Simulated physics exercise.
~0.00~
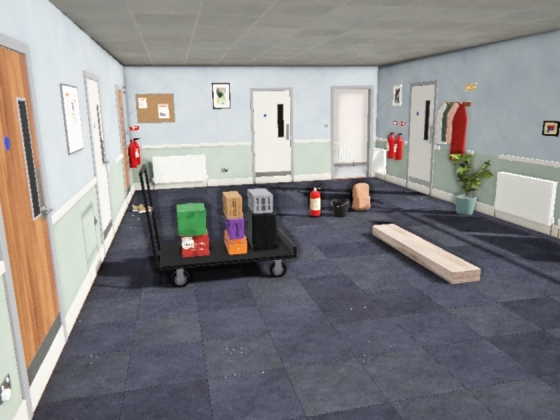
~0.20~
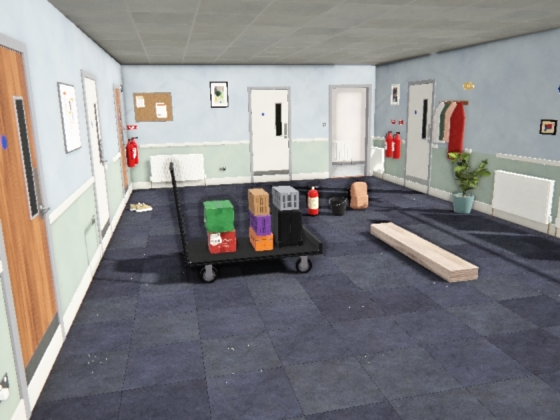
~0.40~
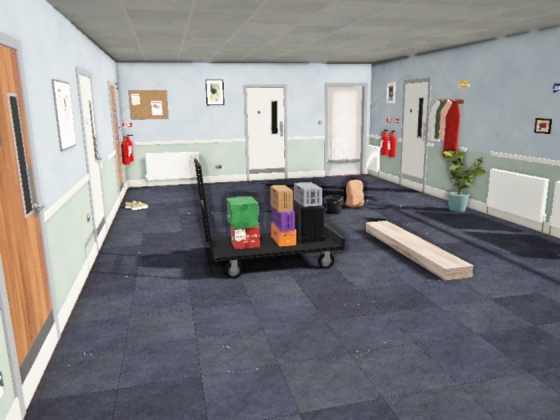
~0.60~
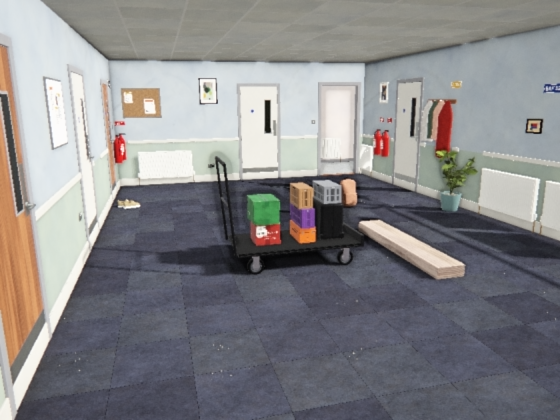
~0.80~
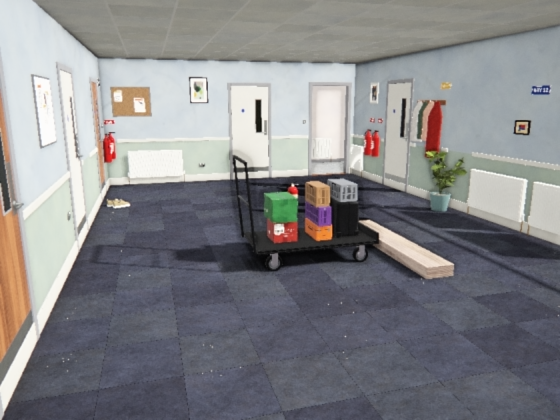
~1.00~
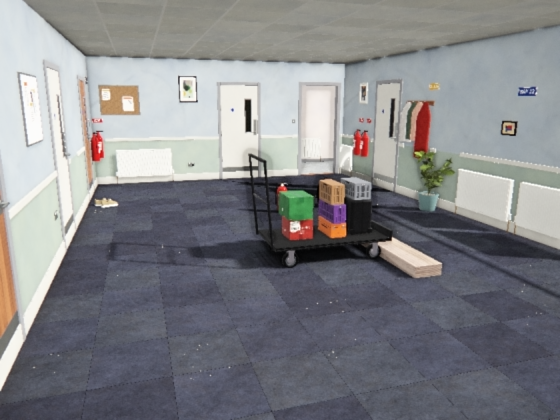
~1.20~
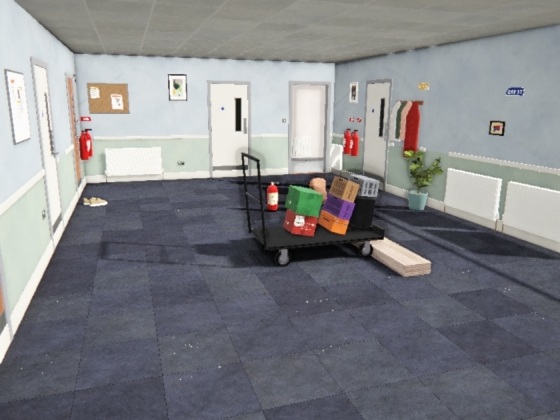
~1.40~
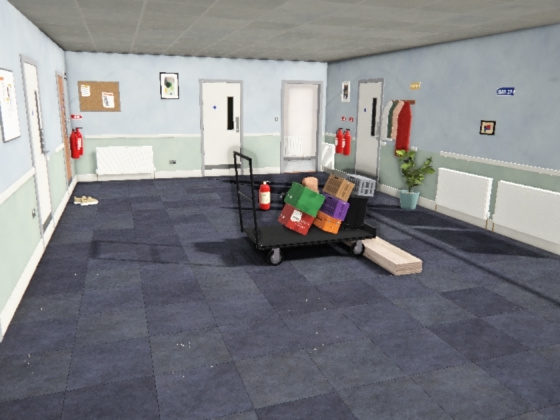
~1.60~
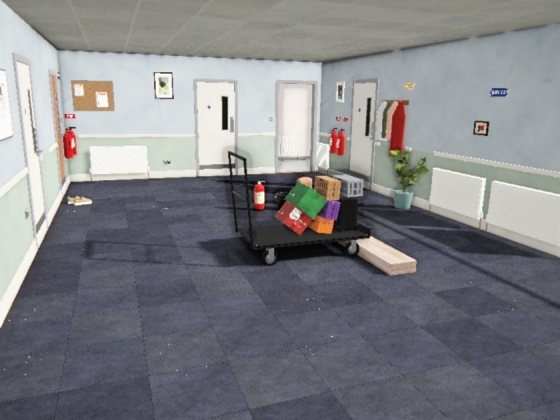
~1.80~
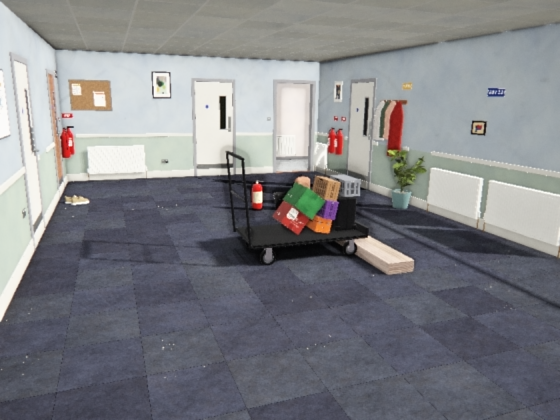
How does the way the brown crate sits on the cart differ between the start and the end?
At the start the brown crate sits upright on the stack, and at the end it is leaning.
In a hallway, a loaded cart rolls right, stops by a beam, and its crates tilt aboard.
